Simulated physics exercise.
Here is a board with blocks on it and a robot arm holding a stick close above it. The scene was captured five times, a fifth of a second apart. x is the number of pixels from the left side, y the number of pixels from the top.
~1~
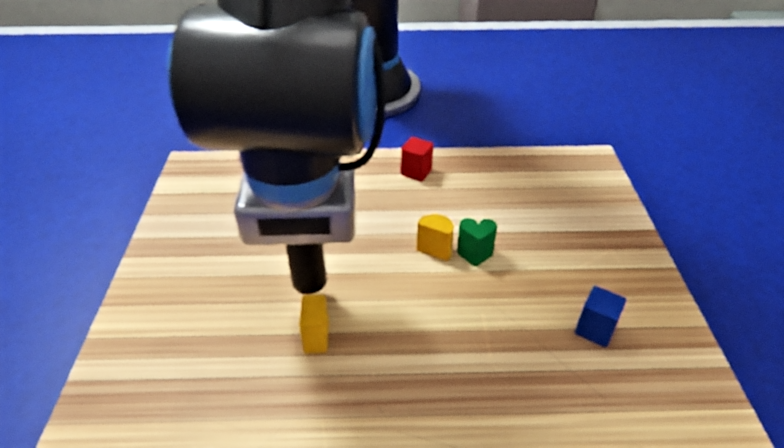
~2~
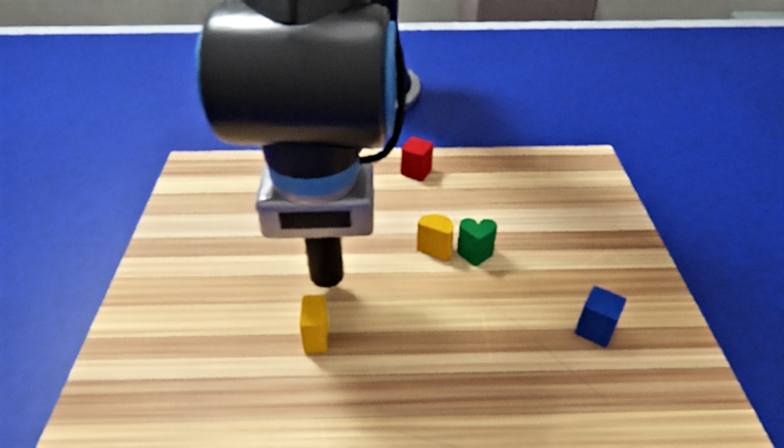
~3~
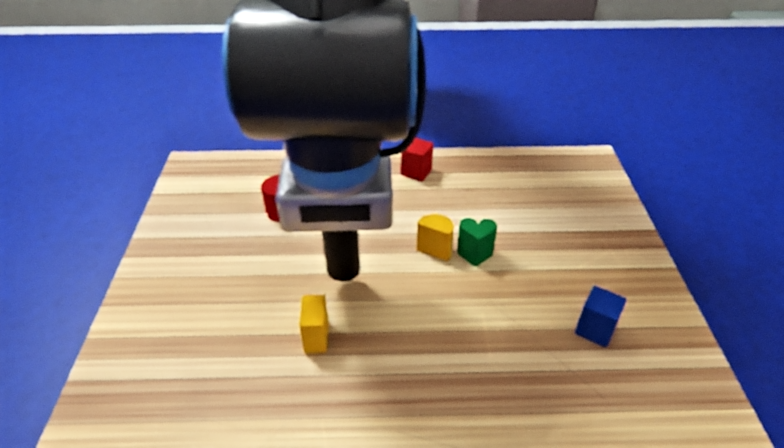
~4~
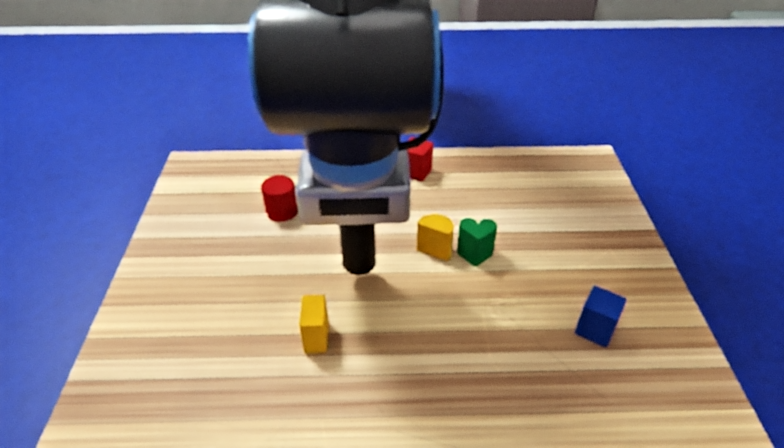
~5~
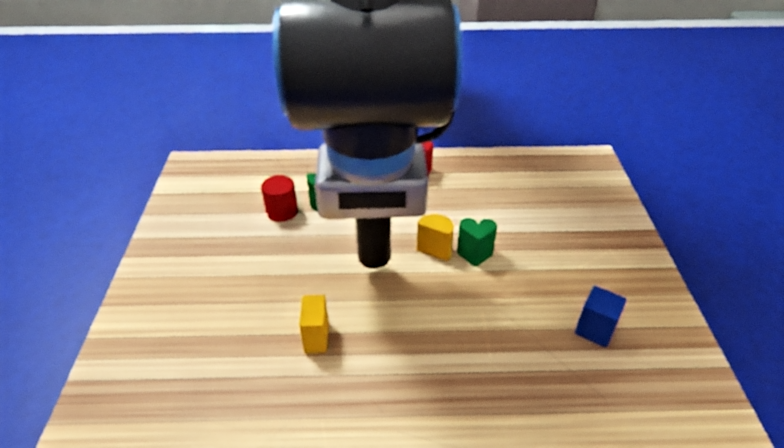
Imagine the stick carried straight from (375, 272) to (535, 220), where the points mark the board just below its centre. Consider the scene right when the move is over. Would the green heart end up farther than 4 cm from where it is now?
My answer is yes.
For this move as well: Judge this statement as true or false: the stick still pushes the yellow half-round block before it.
False.
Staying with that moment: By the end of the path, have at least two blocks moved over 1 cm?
Yes.
One third of the way, stick at (433, 239); yellow half-round block at (453, 215), turned 20° clockwise; green heart at (486, 226), turned 20° clockwise.
Two thirds of the way, stick at (489, 221); yellow half-round block at (497, 193), turned 20° anticlockwise; green heart at (522, 221), turned 110° clockwise.
At the end, stick at (538, 206); yellow oblong block still; yellow half-round block at (508, 185), turned 55° anticlockwise; green heart at (535, 220), turned 165° clockwise.
